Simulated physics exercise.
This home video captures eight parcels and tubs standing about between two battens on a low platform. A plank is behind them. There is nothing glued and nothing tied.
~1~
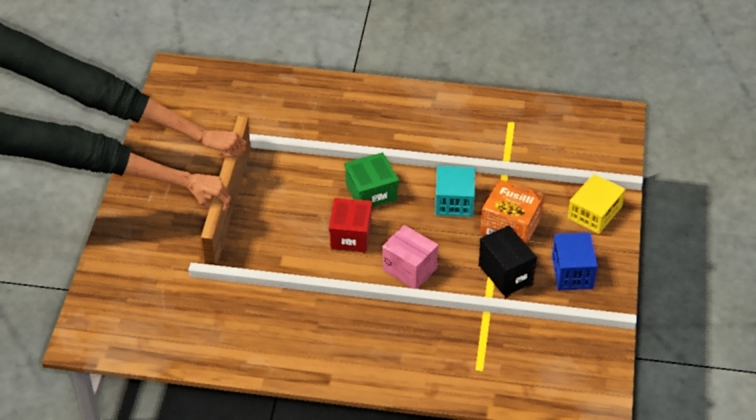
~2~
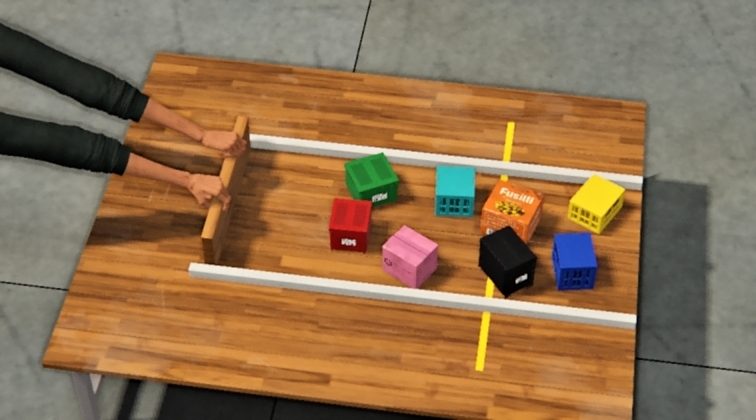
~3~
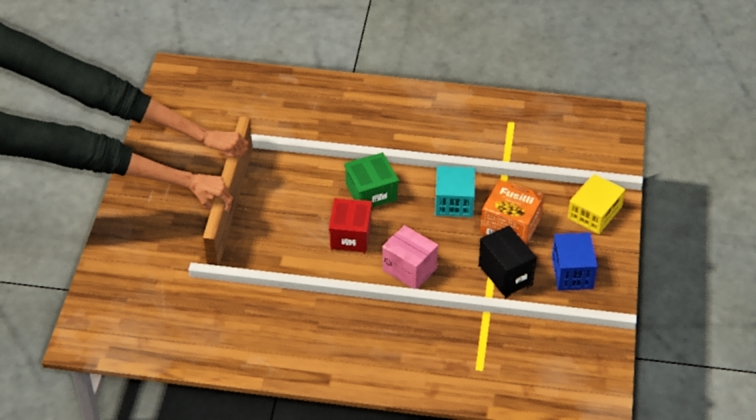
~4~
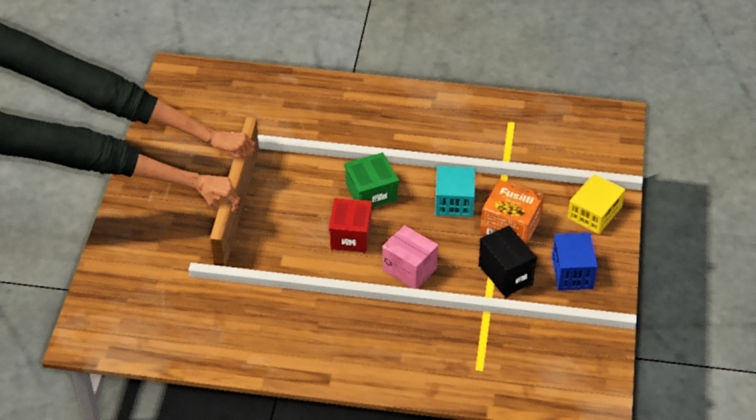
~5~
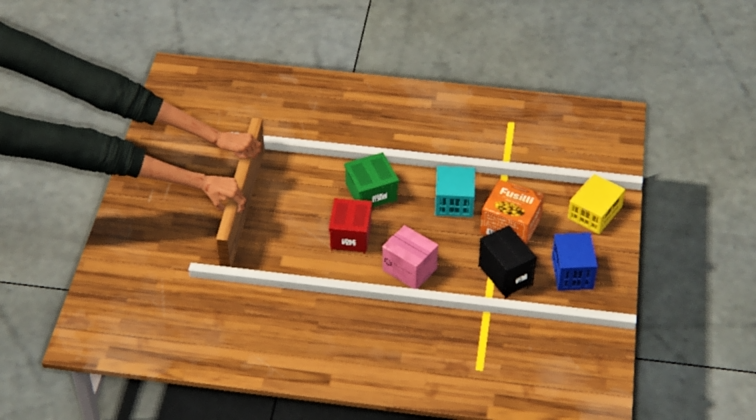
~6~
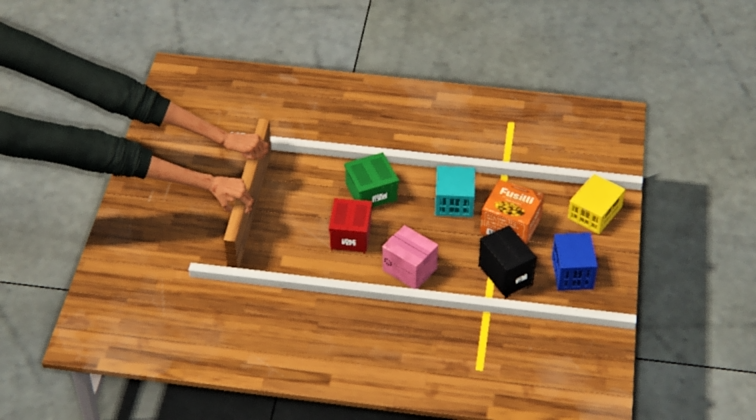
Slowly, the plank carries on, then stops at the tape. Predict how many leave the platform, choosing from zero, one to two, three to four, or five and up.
Seems the ones that don't stay up number none, for sure.
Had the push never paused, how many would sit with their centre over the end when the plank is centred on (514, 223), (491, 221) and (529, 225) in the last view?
Counts: 0, 0, 0.
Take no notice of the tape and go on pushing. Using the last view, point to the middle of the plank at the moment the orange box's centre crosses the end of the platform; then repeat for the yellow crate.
(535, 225) and (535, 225), roughly.
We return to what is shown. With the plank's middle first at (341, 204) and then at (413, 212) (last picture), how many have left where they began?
At the first spot the count is 2, and at the second it is 5.
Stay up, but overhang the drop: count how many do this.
I count 0 overhanging.
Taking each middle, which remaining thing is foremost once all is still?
The yellow crate, that one.
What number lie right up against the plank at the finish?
Counting them up gives 3.
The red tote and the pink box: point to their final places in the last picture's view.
Close to (514, 241); the other close to (509, 278).
Soon after, none off yet; yellow crate at rest near (596, 204); blue crate at rest near (574, 262); black tote at rest near (507, 262).
In the end, the number that fall off is zero.
